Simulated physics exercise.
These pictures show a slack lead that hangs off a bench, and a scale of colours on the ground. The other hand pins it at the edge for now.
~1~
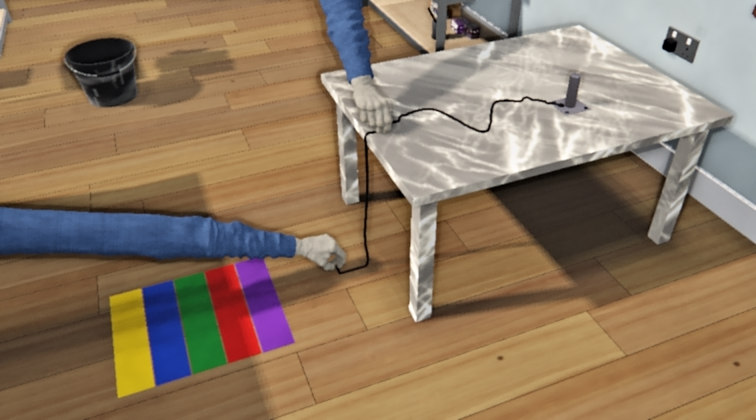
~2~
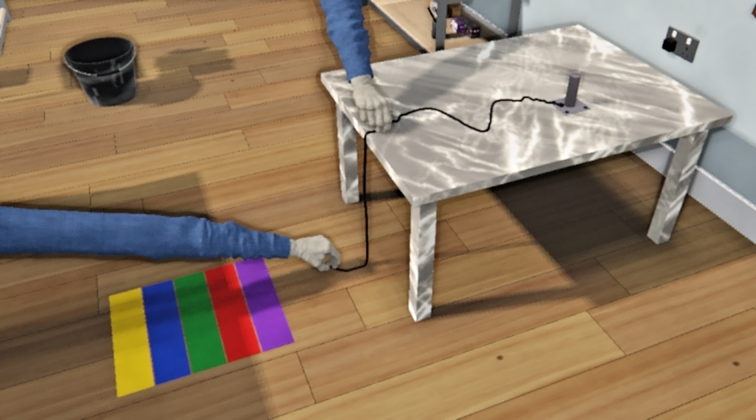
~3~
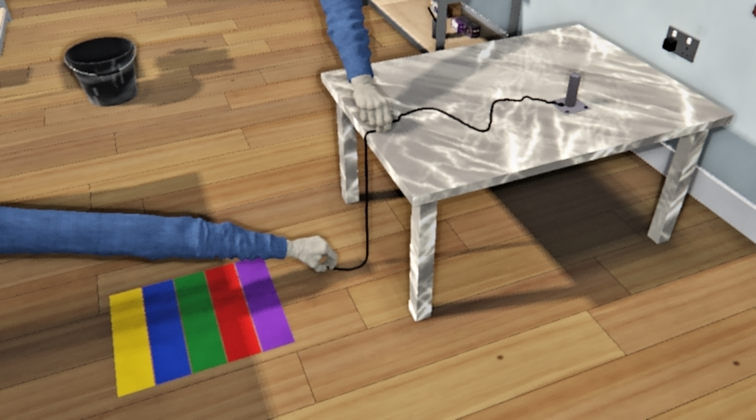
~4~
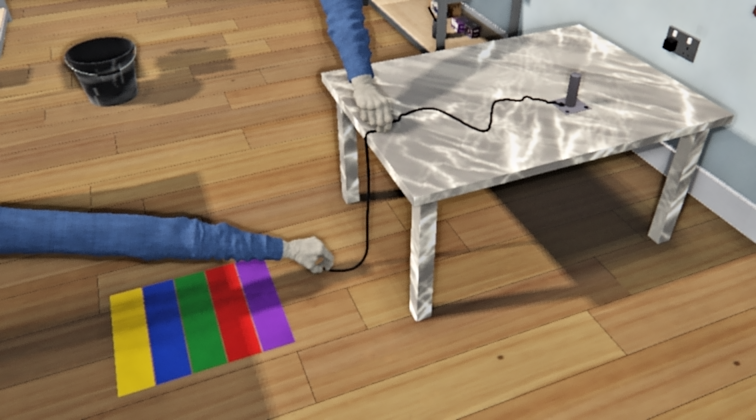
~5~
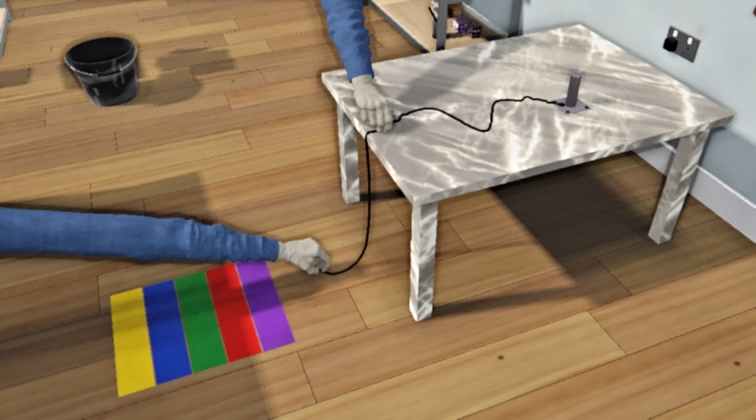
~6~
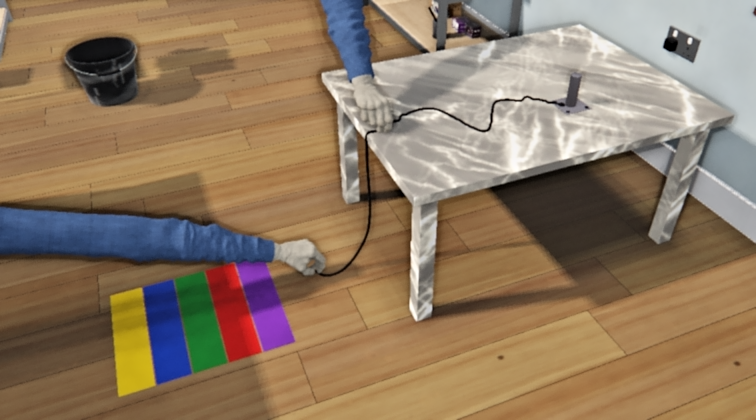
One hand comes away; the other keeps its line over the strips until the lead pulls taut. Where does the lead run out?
The end stops over the yellow strip.
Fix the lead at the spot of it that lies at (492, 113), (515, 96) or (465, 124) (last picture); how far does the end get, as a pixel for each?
Try by try, around (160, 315), (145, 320) and (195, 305).
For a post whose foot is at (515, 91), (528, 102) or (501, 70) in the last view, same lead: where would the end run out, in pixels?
Try by try, around (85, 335), (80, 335) and (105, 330).
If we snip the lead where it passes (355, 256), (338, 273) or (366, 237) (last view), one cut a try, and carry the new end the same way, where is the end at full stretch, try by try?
Try by try, around (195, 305), (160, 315) and (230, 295).
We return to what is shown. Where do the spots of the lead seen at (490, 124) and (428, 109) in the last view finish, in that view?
About (445, 125), and the other about (361, 145).
Soon after, end near (193, 305); over green.
After that, end near (150, 317); over blue.
At the stop, end near (124, 325); over yellow. It gets as far as the yellow strip.
